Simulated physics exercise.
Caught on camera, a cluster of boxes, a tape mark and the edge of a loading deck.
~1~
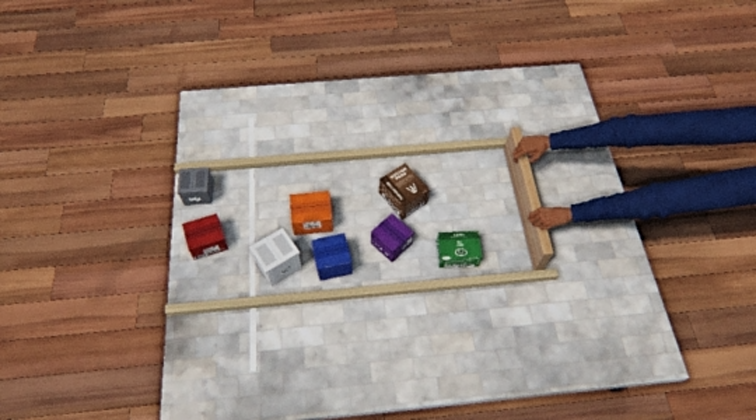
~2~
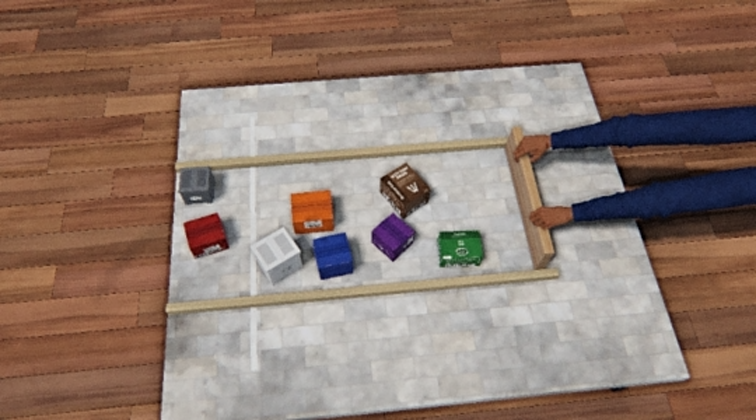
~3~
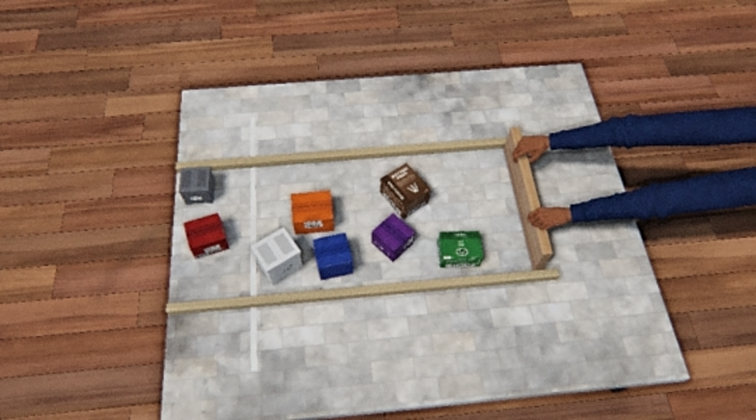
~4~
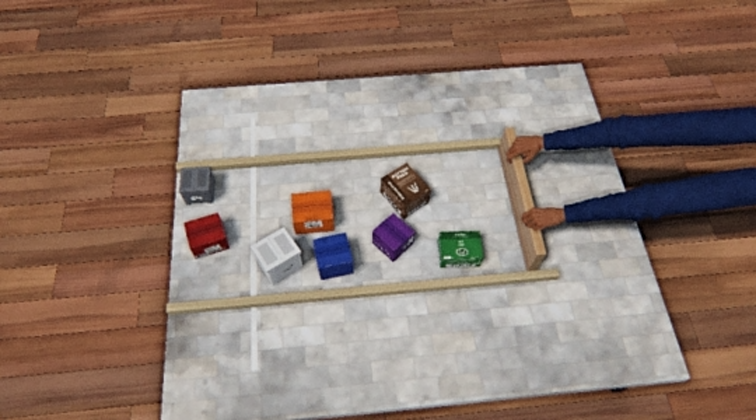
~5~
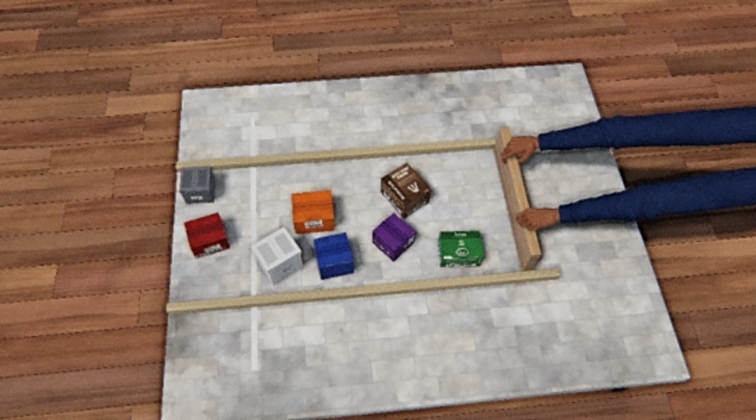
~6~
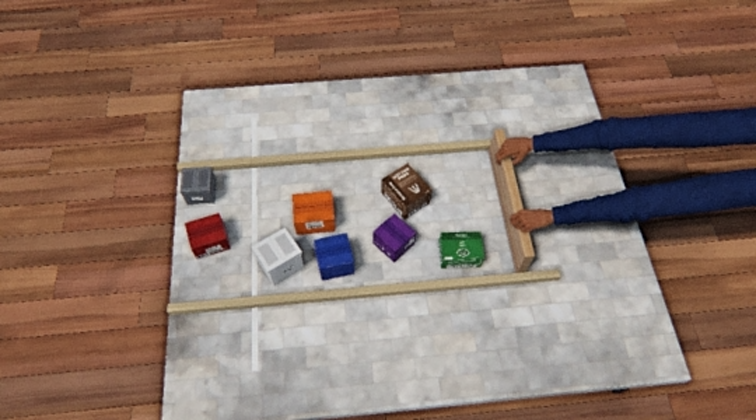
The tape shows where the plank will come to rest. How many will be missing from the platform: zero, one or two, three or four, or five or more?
The number that fall off is one or two.
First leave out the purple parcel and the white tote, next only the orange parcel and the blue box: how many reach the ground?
The counts: 1 and 0.
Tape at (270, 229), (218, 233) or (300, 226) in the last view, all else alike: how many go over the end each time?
Down on the ground: 0, 5 and 0.
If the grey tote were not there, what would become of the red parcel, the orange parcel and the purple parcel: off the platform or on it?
The red parcel drops off; the orange parcel survives; the purple parcel holds on.
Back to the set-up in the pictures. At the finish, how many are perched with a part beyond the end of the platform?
Overhanging: 0.
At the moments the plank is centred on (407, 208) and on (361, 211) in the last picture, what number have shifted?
The counts are 3 and 6.
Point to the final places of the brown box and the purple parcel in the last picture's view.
First (236, 198), then (238, 237).
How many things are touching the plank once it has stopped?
3 of them.
A little later, none off yet; grey tote at rest near (199, 186); red parcel at rest near (208, 236); white tote at rest near (279, 258).
Next, none off yet; grey tote at rest near (199, 186); red parcel at rest near (208, 236); white tote shifted a little near (271, 258).
Later still, none off yet; grey tote at rest near (199, 186); red parcel at rest near (207, 235); white tote shifted well along near (207, 265).
When it is over, the number that fall off is one or two; down, white tote and red parcel.
